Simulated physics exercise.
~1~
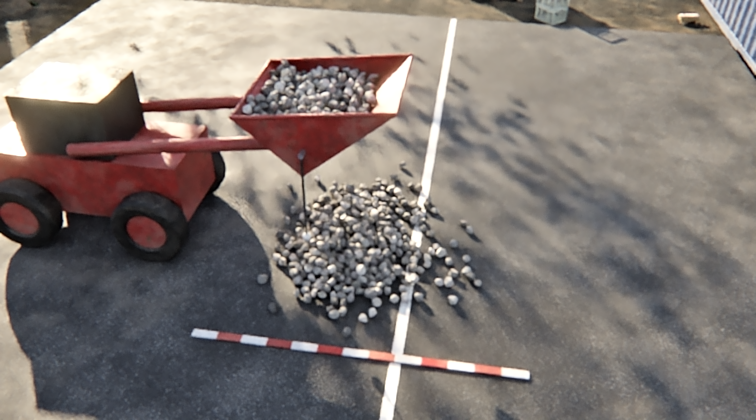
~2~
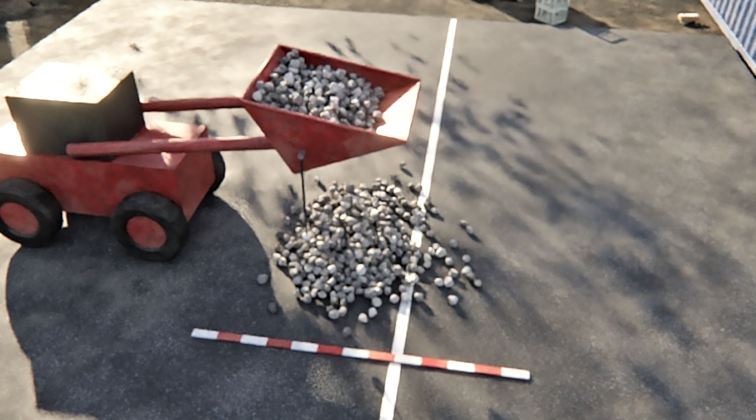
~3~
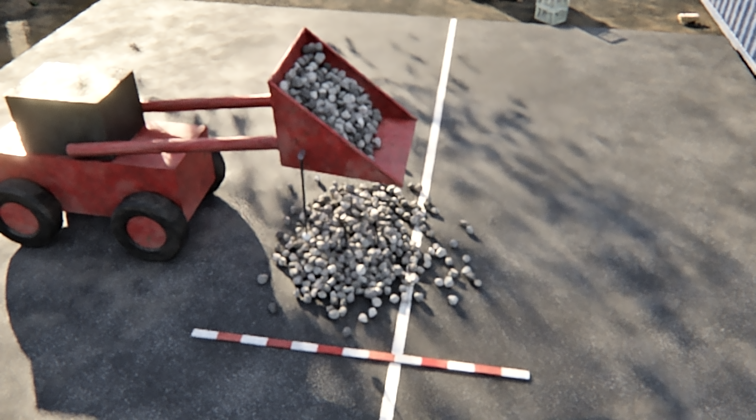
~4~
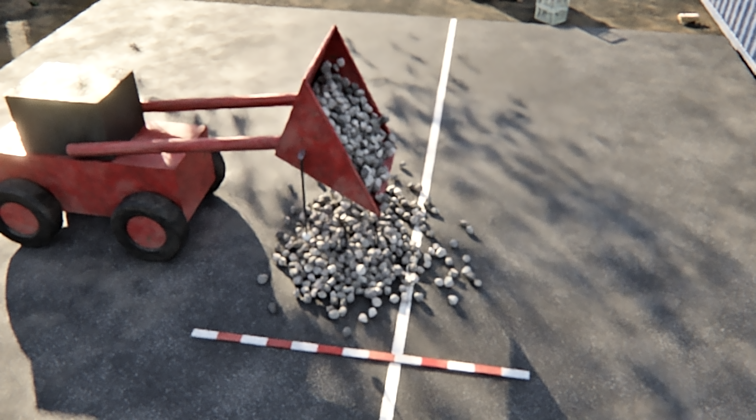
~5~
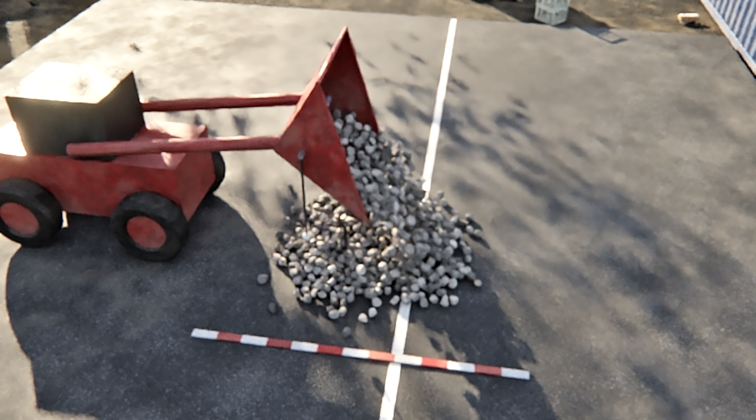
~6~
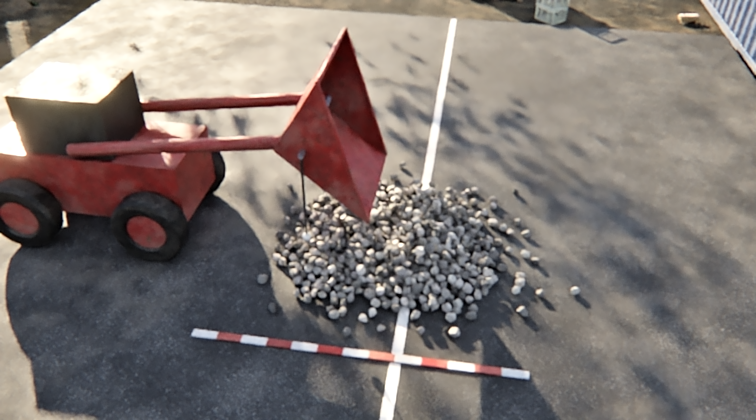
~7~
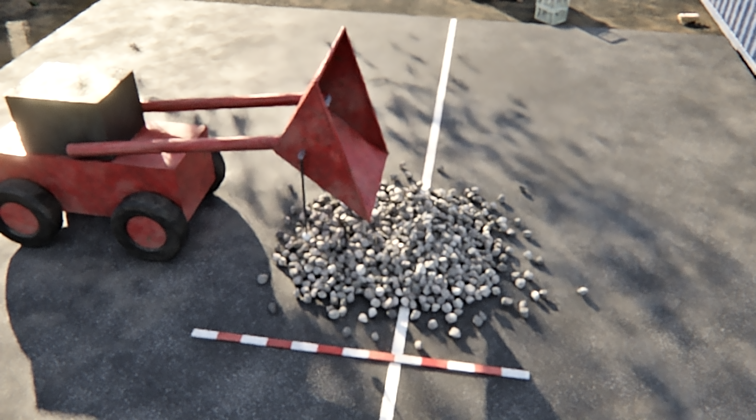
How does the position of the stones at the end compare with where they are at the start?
At the start the stones are split between the raised bucket and a pile lying mostly left of the white line. At the end they all lie on the ground in one wider heap that reaches well to the right of the line.
